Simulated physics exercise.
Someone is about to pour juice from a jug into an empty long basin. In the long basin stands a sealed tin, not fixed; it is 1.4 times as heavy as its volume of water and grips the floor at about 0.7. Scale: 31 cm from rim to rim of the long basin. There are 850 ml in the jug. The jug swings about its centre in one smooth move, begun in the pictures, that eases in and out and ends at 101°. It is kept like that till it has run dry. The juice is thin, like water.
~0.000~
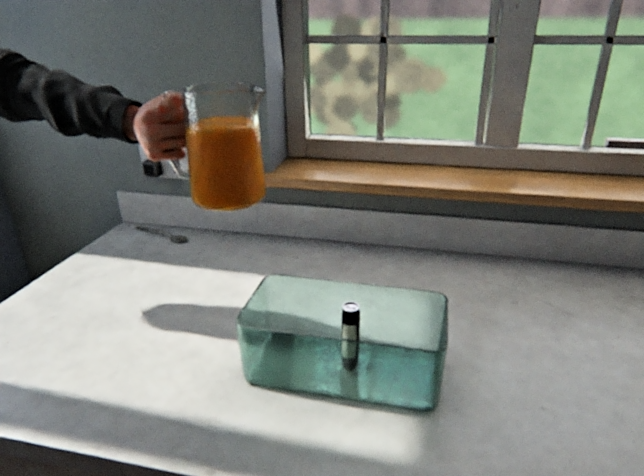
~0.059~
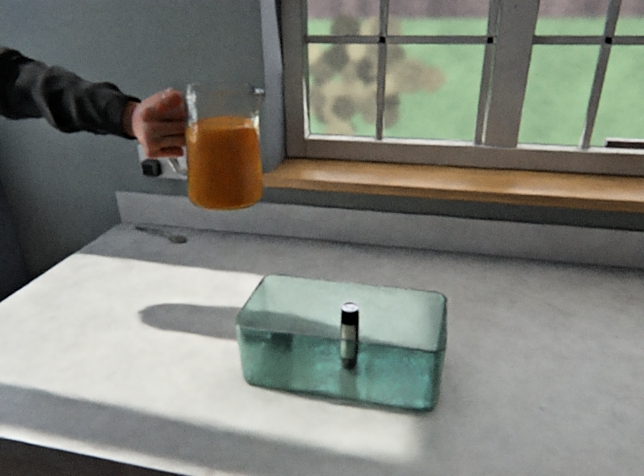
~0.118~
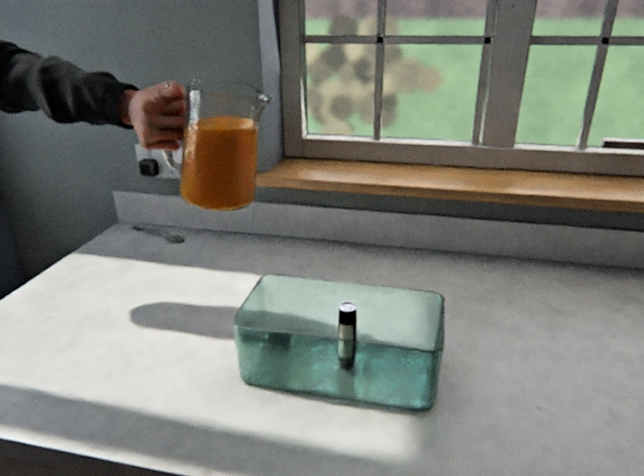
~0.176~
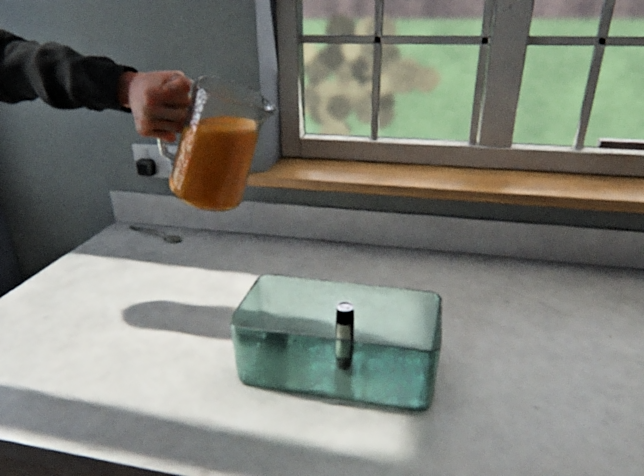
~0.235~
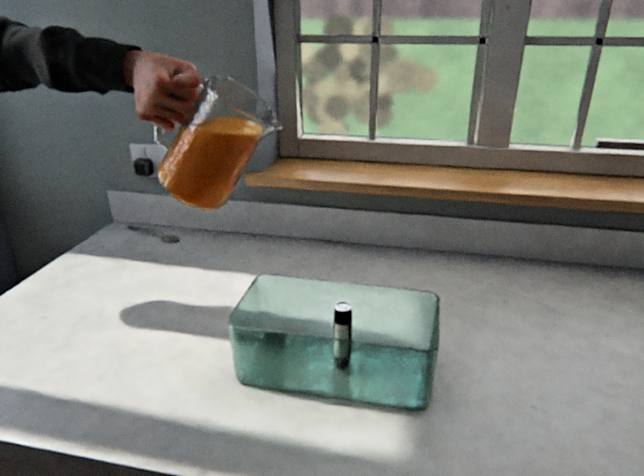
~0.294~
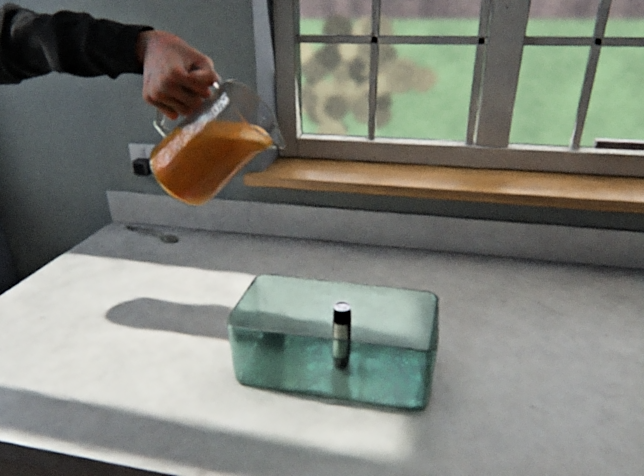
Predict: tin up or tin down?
It topples.
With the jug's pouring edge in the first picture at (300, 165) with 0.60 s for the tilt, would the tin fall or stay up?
Then it remains upright.
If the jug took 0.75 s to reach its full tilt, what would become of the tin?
Then it topples.
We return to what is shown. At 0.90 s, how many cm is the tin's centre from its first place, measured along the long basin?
About 8 cm.
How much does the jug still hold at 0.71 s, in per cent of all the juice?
About 36 per cent.
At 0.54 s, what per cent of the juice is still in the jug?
Some 76 per cent.
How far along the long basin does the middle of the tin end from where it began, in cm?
About 8.0 cm.
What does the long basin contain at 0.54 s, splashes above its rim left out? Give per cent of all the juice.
Near 1 in a hundred.
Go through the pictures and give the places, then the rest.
In the first picture, it leans 0°; its right rim is at (266, 90); the juice meets the walls at (193, 122) and (256, 124); the long basin's rim runs from (251, 298) to (447, 322); the tin's top is at (351, 309).
In the second picture, it leans 2°; its right rim is at (267, 92); the juice meets the walls at (193, 121) and (255, 124).
In the third picture, it leans 9°; its right rim is at (271, 99); the juice meets the walls at (192, 122) and (255, 125).
In the fourth picture, it leans 20°; its right rim is at (277, 111); the juice meets the walls at (187, 136) and (257, 126).
In the fifth picture, it leans 34°; its right rim is at (282, 128); the juice meets the walls at (176, 144) and (262, 131).
In the sixth picture, it leans 49°; its right rim is at (284, 148); the juice meets the walls at (163, 141) and (272, 138).
By 0.54 s the tilt is 98° and 75 per cent is still to pour; the tin stands where it began.
By 0.71 s the tilt is 101° and 36 per cent is still to pour; the tin leans 6°.
By 0.90 s the tilt is 101° and 16 per cent is still to pour; the tin lies on its side.
By 1.10 s the tilt is 101° and 6 per cent is still to pour; the tin lies on its side.
At rest the tin lies on its side.
